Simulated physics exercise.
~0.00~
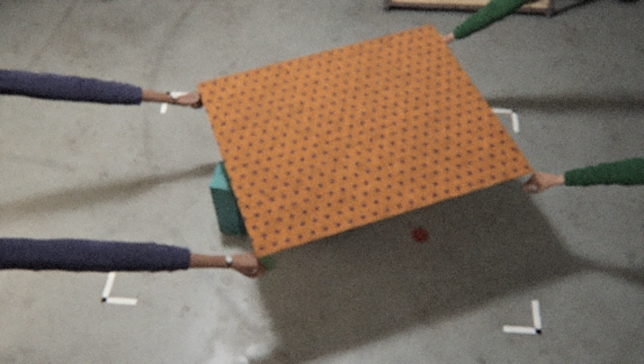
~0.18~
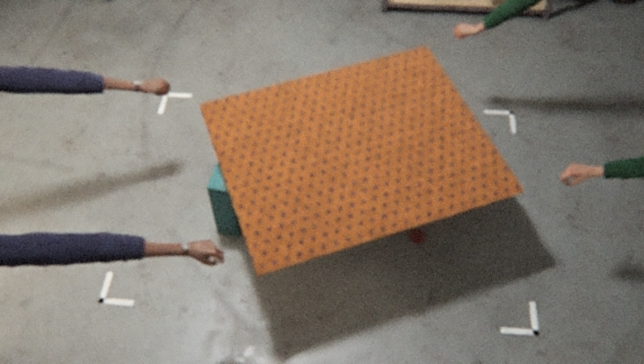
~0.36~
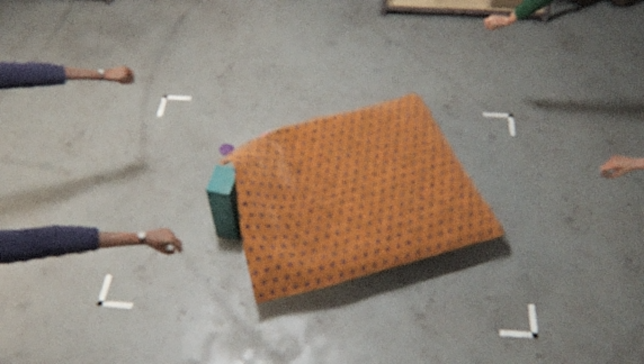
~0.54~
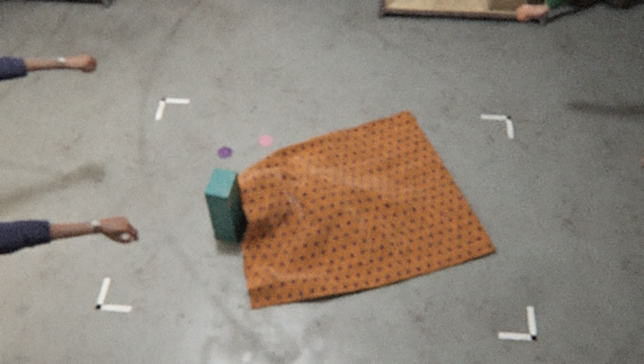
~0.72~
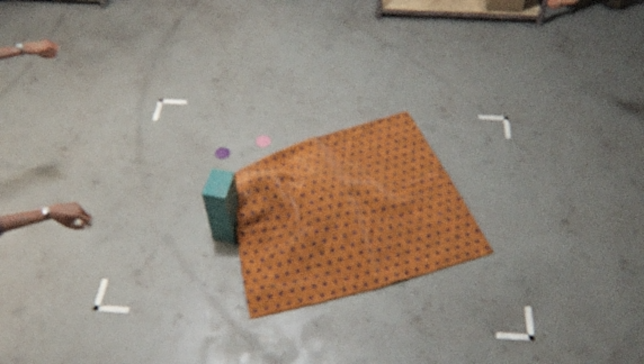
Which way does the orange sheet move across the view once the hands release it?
It moves down in the view, coming to rest on the floor beside the teal box.
The clip shows four hands holding a patterned orange sheet over a gray floor, then letting go and drawing back as it drops. It settles lightly creased beside a standing teal box, covering a red disc while a purple and a pink disc stay uncovered.
